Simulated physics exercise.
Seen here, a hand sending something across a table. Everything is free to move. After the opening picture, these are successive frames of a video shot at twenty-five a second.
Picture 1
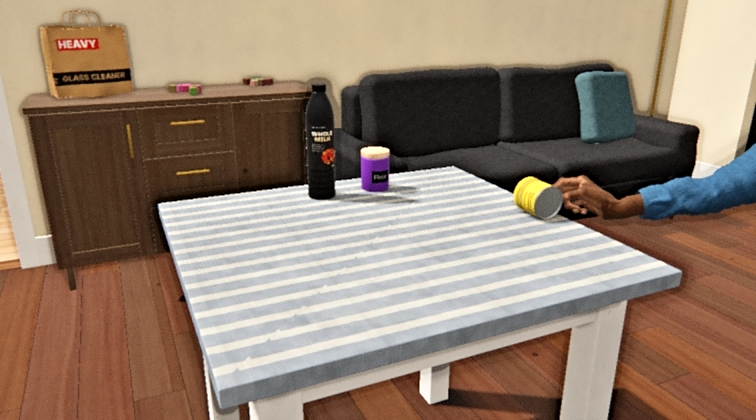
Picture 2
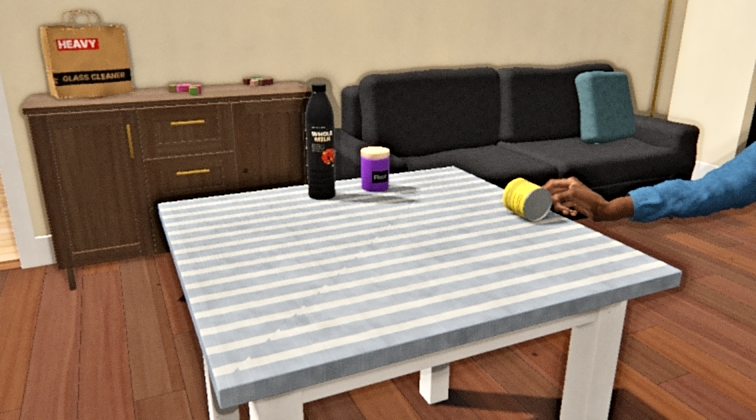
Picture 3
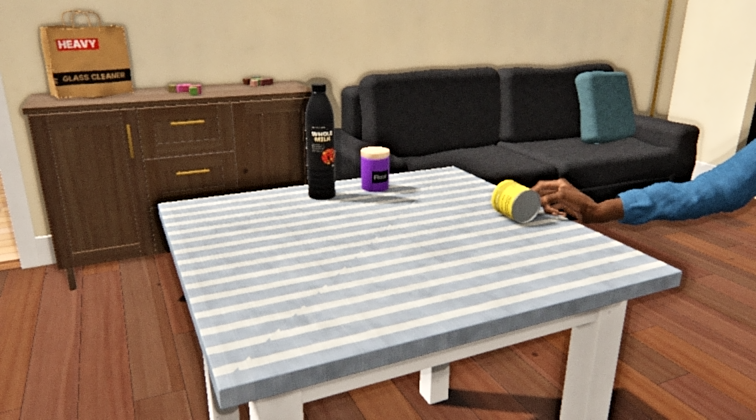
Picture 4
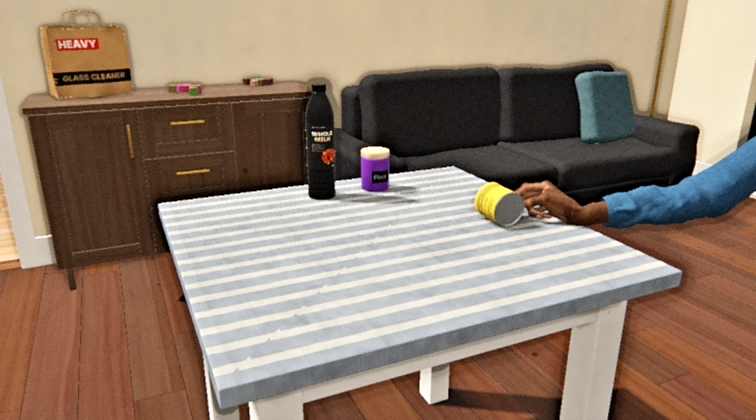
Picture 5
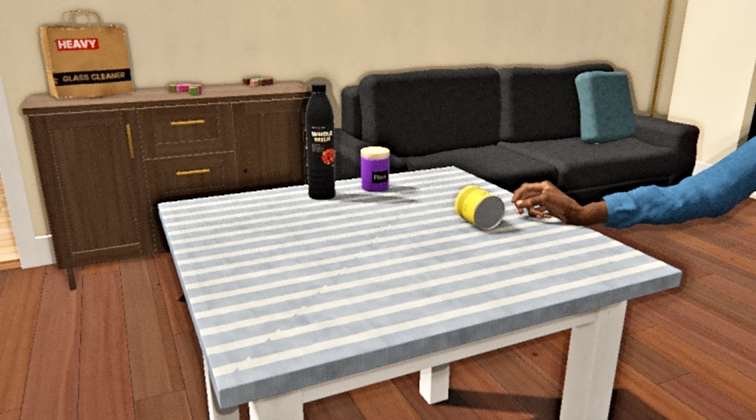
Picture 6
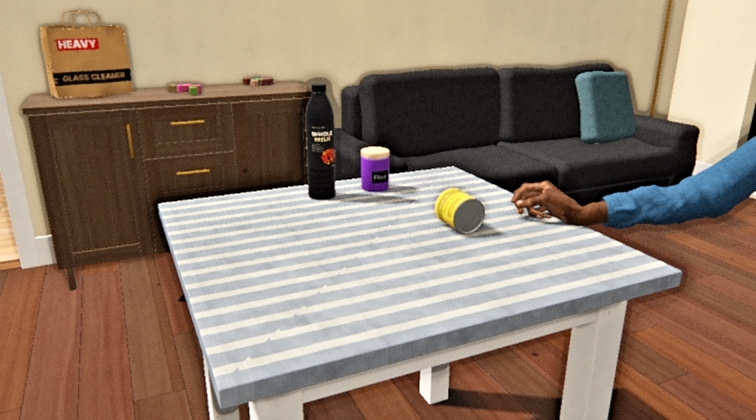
At first, a hand in a blue sleeve reaches over a striped table from the right, beside a yellow tin lying on its side. The hand pushes the tin leftward, then stays back as the tin rolls farther left on its own, while the black bottle and purple jar remain still.
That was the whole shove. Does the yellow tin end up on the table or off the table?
The yellow tin goes over the edge.
Then, 0.20 s later than the last frame, yellow tin moved well along near (358, 228).
Then, 0.50 s later than the last frame, yellow tin moved well along near (196, 254).
Then, 0.70 s later than the last frame, yellow tin now off the table.
Then, 1.00 s later than the last frame, things are still on the move.
When it is over, off the table, yellow tin.
